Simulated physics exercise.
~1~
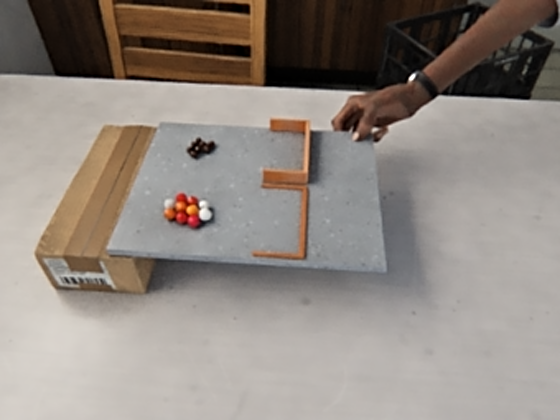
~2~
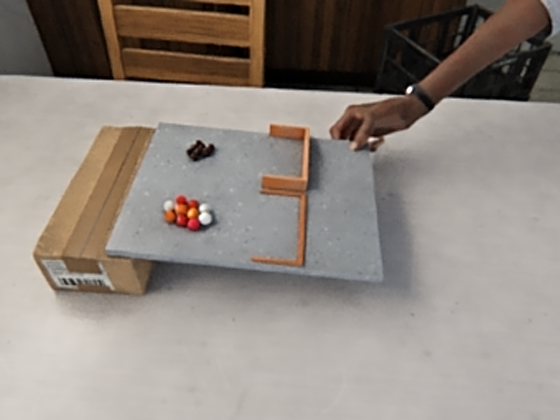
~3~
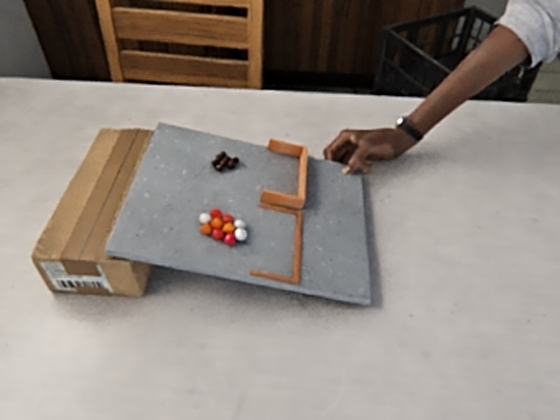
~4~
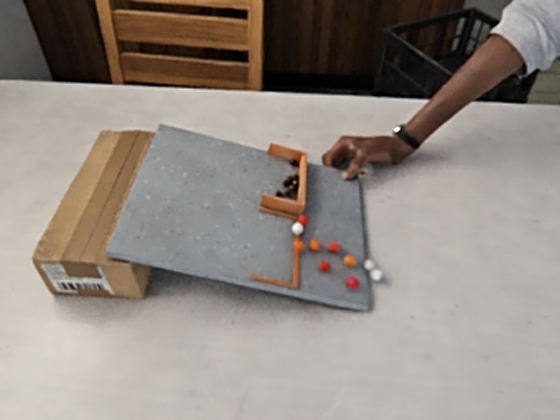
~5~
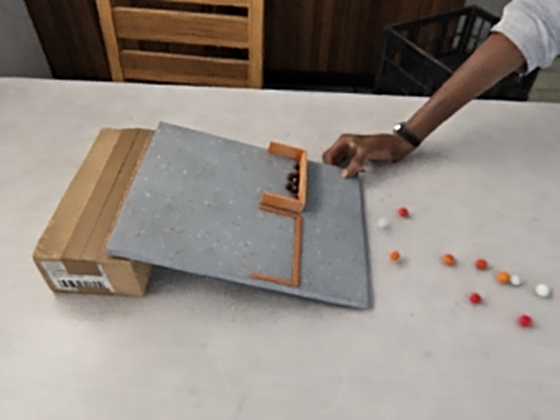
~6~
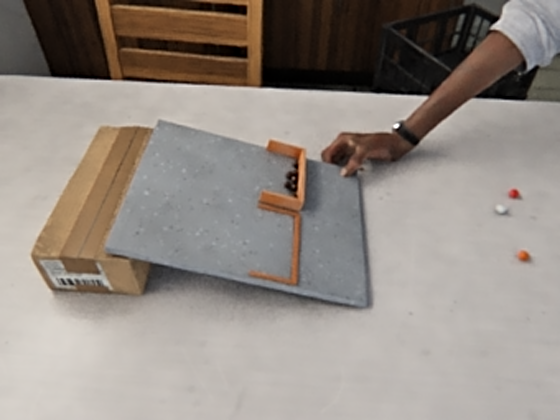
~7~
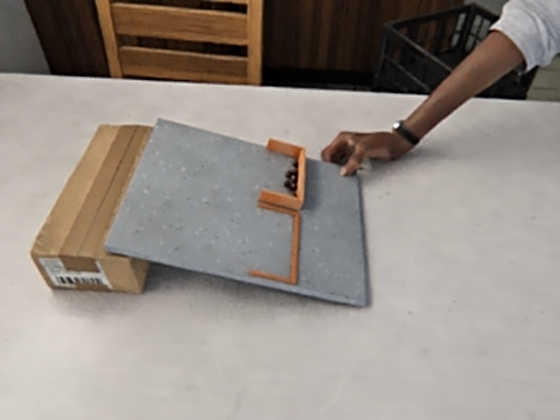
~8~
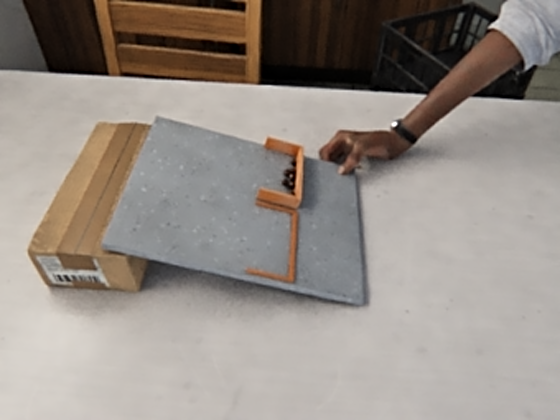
A person's hand holds the right end of a grey speckled board on a pale table, seen from above at an angle, its left end resting on a cardboard box. A cluster of red, orange and white balls sits nearer the viewer, a small dark brown group farther back, with orange strips to their right. The hand lowers the right end, and both groups move down the slope. The colourful balls pass the nearer strip, spill off the board and roll right across the table out of view. The dark pieces stop behind the farther strip and remain there as the hand holds the tilted board.
